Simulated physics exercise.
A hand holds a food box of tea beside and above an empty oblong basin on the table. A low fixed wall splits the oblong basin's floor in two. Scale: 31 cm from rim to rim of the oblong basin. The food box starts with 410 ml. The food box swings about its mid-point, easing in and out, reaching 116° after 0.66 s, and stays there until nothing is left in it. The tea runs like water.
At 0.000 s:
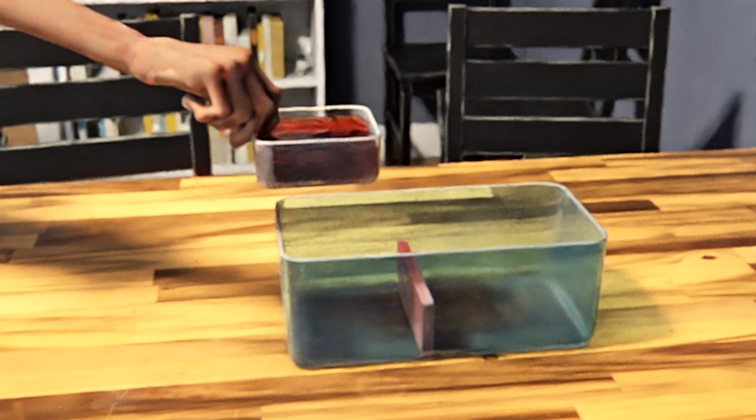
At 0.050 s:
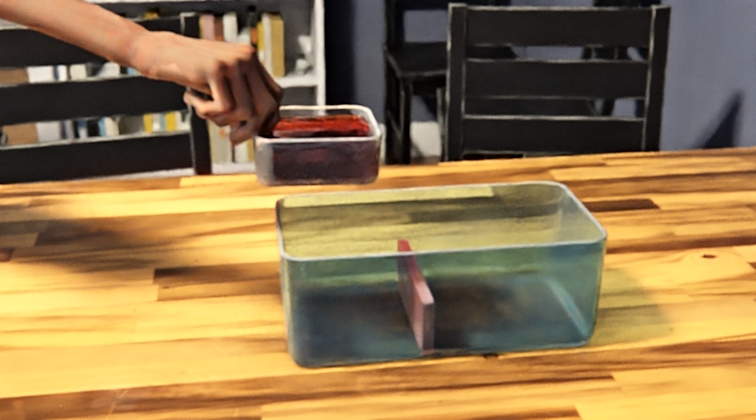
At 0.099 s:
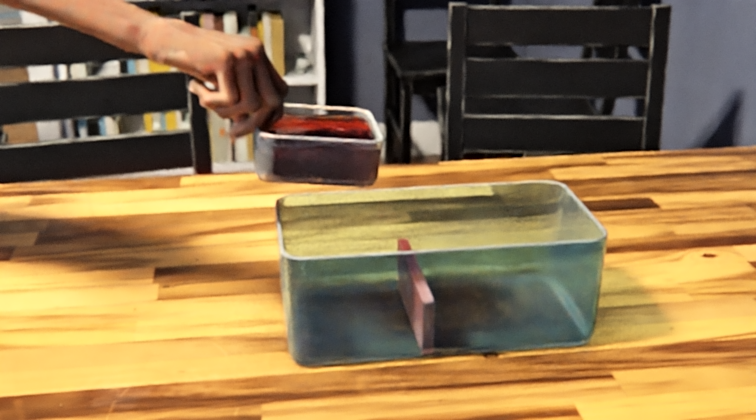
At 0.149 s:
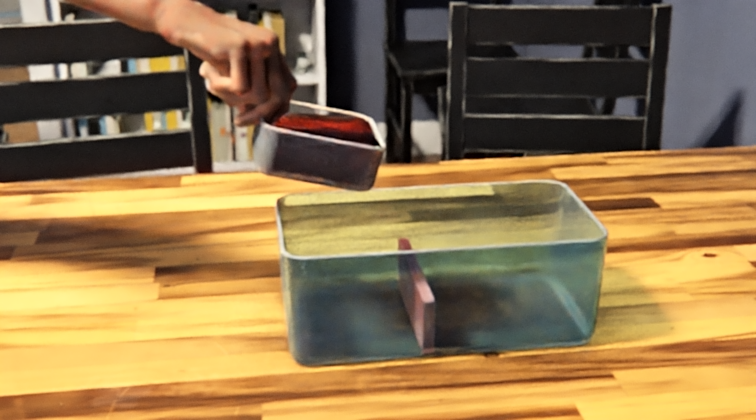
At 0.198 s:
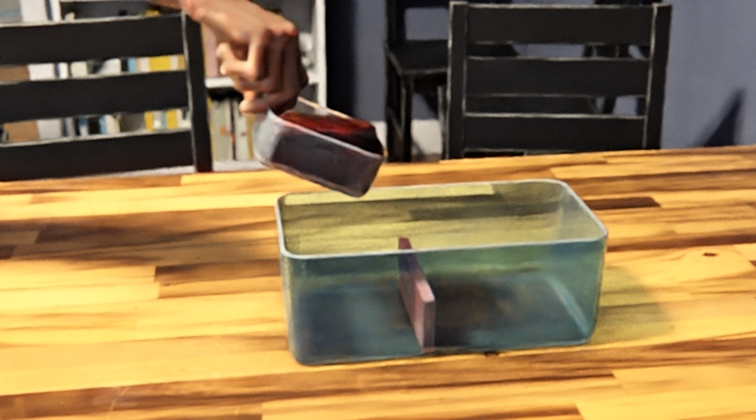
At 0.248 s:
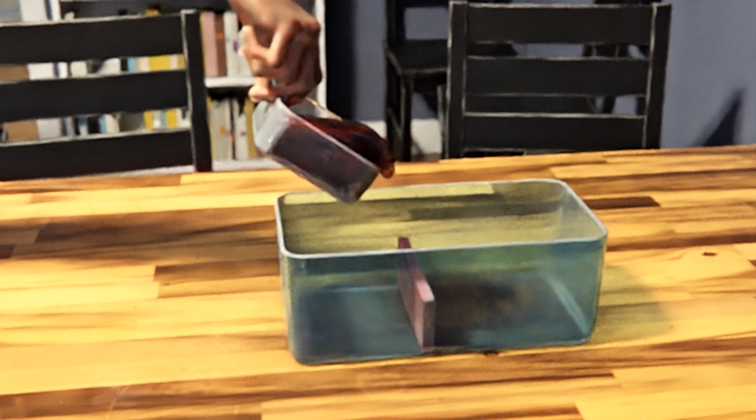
A hand reaches in from the upper left above a wooden striped table, seen from slightly above by a still camera, with dark chairs and a bookshelf behind. It grips a small clear box of dark red liquid above and behind a larger, empty bluish-green oblong basin with a reddish divider. The box tilts rightward, slowly then faster, and red liquid begins pouring over its right edge.
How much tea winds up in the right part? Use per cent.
About 50 per cent.
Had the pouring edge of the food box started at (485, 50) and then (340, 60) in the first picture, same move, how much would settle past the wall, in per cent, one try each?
In turn about 95 and 15 per cent.
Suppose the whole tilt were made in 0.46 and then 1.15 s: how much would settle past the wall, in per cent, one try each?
First 25, then 65 per cent.
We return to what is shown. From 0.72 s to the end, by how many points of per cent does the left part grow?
About 0 per cent.
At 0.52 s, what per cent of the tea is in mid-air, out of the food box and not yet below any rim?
About 7 per cent.
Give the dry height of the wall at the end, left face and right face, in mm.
Some 48 mm on the left and 50 mm on the right.
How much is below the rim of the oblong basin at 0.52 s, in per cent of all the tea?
About 88 per cent.
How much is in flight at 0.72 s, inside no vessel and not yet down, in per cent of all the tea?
Some 2 per cent.
Then, 0.52 s in, the tilt is 104° and 6 per cent is still to pour, 40 is left of the wall and 48 right of it.
Then, 0.72 s in, the tilt is 116° and 0 per cent is still to pour, 49 is left of the wall and 49 right of it.
Then, 0.93 s in, the tilt is 116° and 0 per cent is still to pour, 49 is left of the wall and 50 right of it.
Then, 1.16 s in, the tilt is 116° and 0 per cent is still to pour, 49 is left of the wall and 50 right of it.
Finally, 49 per cent lies left of the wall, 50 right of it and 1 outside.
